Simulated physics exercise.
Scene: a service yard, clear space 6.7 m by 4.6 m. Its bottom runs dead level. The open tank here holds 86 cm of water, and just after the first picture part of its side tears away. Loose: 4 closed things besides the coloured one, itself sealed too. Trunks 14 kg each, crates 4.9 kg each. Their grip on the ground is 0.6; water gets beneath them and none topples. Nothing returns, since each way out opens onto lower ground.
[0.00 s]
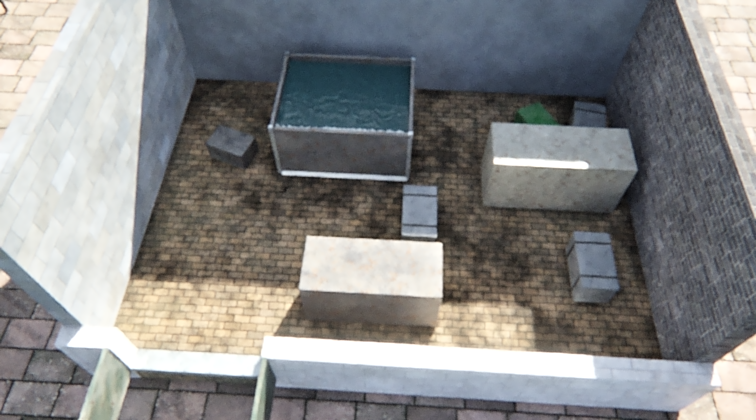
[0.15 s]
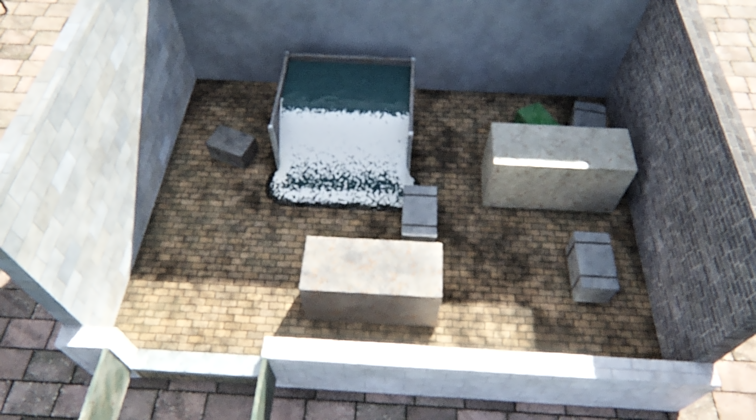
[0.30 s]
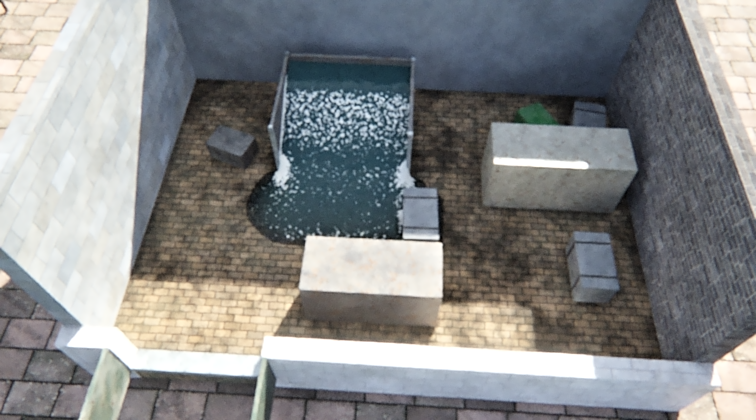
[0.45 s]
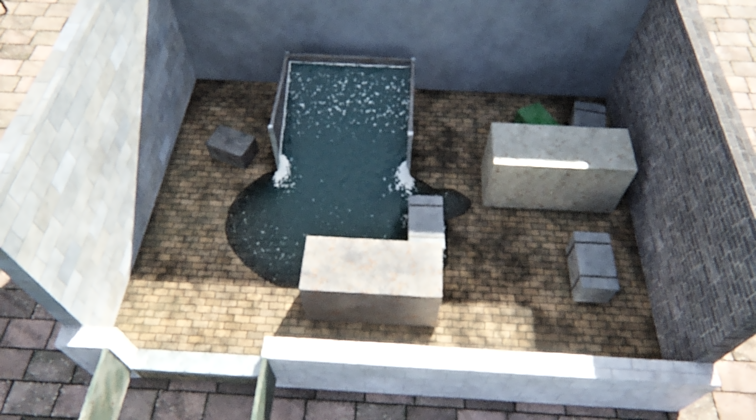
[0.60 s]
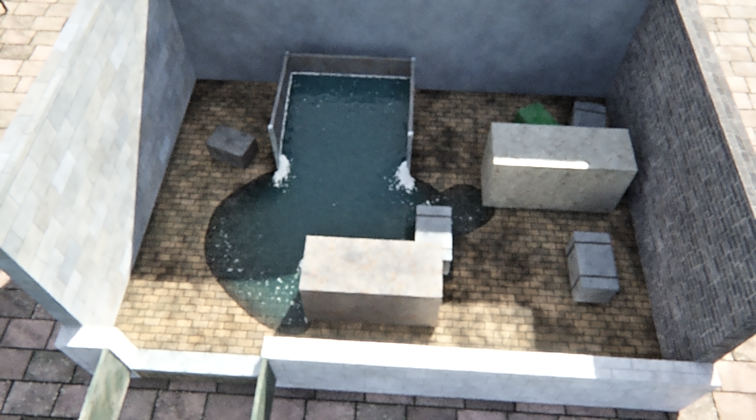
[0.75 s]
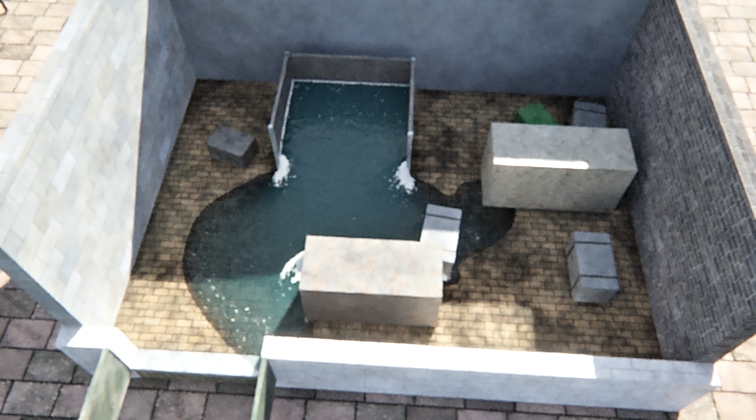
Water bursts through the front side of an open tank in a walled yard, foaming onto the brick ground. It spreads around the nearest pale block, nudging a grey box beside it slightly right, then reaches the front wall at left while another dark arm creeps toward the right-hand block.
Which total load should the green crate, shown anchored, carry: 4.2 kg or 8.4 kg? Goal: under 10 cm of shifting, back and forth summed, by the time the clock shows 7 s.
Only 8.4 kg will do.
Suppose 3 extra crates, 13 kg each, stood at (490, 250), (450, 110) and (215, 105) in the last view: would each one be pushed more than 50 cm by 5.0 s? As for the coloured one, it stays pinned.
Going through them in turn, the answers are too far, not too far and not too far.
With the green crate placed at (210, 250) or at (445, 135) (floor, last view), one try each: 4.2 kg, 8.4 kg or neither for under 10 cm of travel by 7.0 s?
At the first place nothing works, and at the second nothing works.
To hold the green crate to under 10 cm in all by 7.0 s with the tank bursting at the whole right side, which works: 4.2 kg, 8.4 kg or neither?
Result: Neither option succeeds.
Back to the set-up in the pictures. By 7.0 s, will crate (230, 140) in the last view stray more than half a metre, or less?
Result: Below threshold.
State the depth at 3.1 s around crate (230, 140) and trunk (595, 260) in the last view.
About 0 and 19 cm.
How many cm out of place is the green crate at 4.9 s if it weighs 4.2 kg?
About 0 cm off its spot.
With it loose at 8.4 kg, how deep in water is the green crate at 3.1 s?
0 cm, roughly.
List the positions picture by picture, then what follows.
The first frame shows the green crate at (540, 119) rests on the ground; water covers 2.5 m2; 0 of 5 have shifted.
The second frame shows the green crate at (540, 119), on the bottom; water covers 3.7 m2; 0 of 5 have shifted.
The third frame shows the green crate at (540, 119) rests on the ground; 5.1 m2 under water; 0 of 5 have shifted.
The fourth frame shows the green crate at (540, 119) rests on the ground; 6.8 m2 under water; 1 of 5 have shifted.
The fifth frame shows the green crate at (540, 119) rests on the ground; 8.4 m2 under water; 1 of 5 have shifted.
The sixth frame shows the green crate at (540, 119) rests on the ground; 9.9 m2 under water; 1 of 5 have shifted.
After 1.4 s the green crate would be 0 cm from its start with 4.2 kg and 0 cm from its start with 8.4 kg; 0 cm of water round it then.
After 3.1 s the green crate would be 0 cm from its start with 4.2 kg and 0 cm from its start with 8.4 kg; 0 cm of water round it then.
After 4.9 s the green crate would be 0 cm from its start with 4.2 kg and 0 cm from its start with 8.4 kg; 2 cm of water round it then.
After 7.0 s the green crate would be 24 cm from its start with 4.2 kg and 0 cm from its start with 8.4 kg; 3 cm of water round it then.
